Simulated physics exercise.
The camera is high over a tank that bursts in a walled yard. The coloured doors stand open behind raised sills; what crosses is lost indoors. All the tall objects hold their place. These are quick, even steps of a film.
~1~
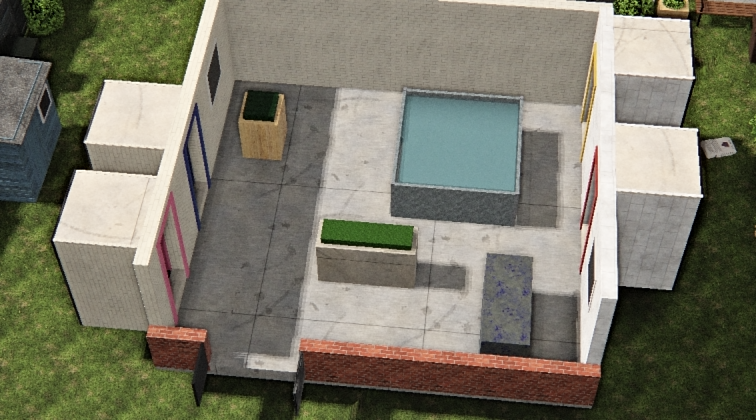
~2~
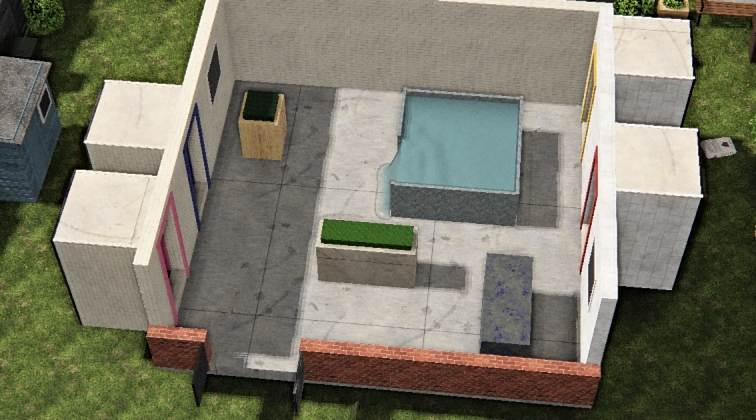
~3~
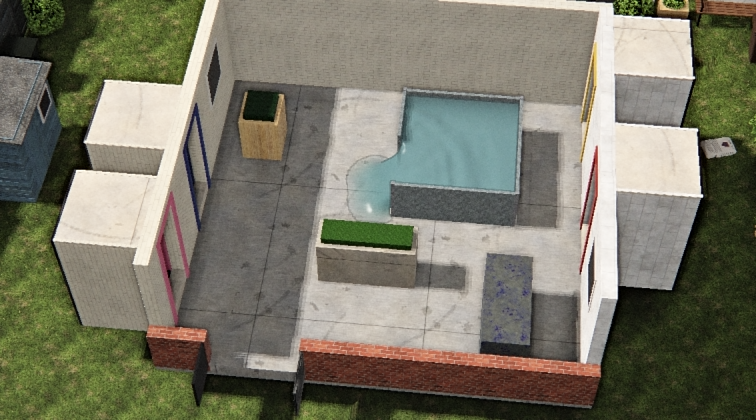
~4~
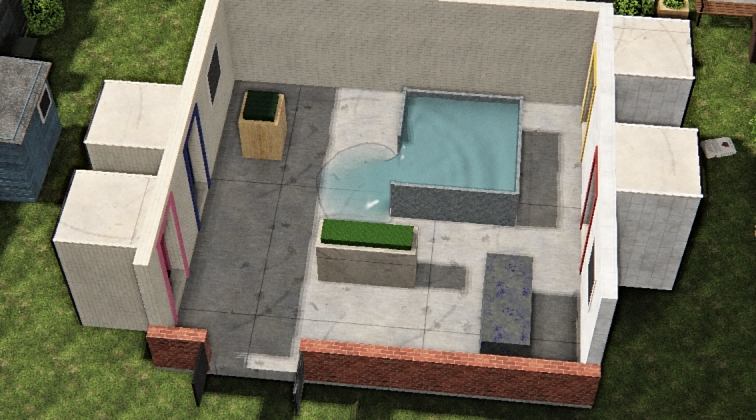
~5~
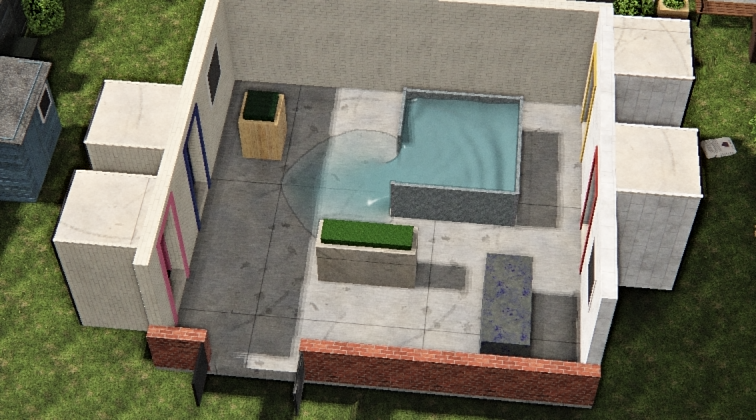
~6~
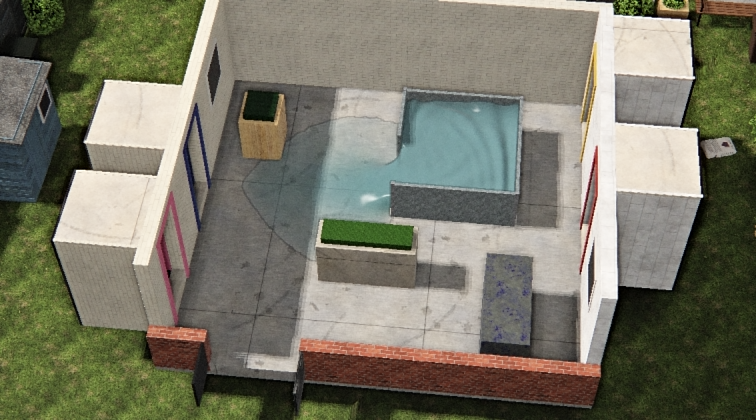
A raised water tank bursts at its left side and water spreads leftward across the walled yard.
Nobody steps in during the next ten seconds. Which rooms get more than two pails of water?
One by one: The red door admits no more than that; the blue door lets in a lot; the pink door admits no more than that; the yellow door lets in a lot.
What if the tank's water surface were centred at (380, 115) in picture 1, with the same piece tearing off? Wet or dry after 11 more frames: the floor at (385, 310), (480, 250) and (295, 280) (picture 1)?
In turn: Dry, free of water, no water.
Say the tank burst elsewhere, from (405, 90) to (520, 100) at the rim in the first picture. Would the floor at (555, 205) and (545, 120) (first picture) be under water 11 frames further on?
In turn: Flooded, flooded.
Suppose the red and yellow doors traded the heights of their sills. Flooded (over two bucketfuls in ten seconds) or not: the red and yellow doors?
Then: The red door is under, the yellow door holds.
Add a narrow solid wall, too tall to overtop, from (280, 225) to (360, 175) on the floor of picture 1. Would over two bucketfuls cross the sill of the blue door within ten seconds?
In short: Blue stays under.
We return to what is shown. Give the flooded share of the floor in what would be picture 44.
About 80 per cent.
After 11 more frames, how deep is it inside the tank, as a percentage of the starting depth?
Roughly 56 per cent.
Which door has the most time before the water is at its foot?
I say the red-painted one.
A moment on, water covers 35 % of the floor; the red door not reached, the blue door under two buckets in, the pink door not reached, the yellow door not reached.
Next, water covers 45 % of the floor; the red door not reached, the blue door over two buckets in, the pink door wet at the sill, nothing in, the yellow door not reached.
Then, water covers 55 % of the floor; the red door not reached, the blue door far over two buckets in, the pink door under two buckets in, the yellow door not reached.
Later, water covers 80 % of the floor; the red door not reached, the blue door far over two buckets in, the pink door under two buckets in, the yellow door wet at the sill, nothing in.
In the end, water covers 95 % of the floor; the red door wet at the sill, nothing in, the blue door far over two buckets in, the pink door under two buckets in, the yellow door over two buckets in.
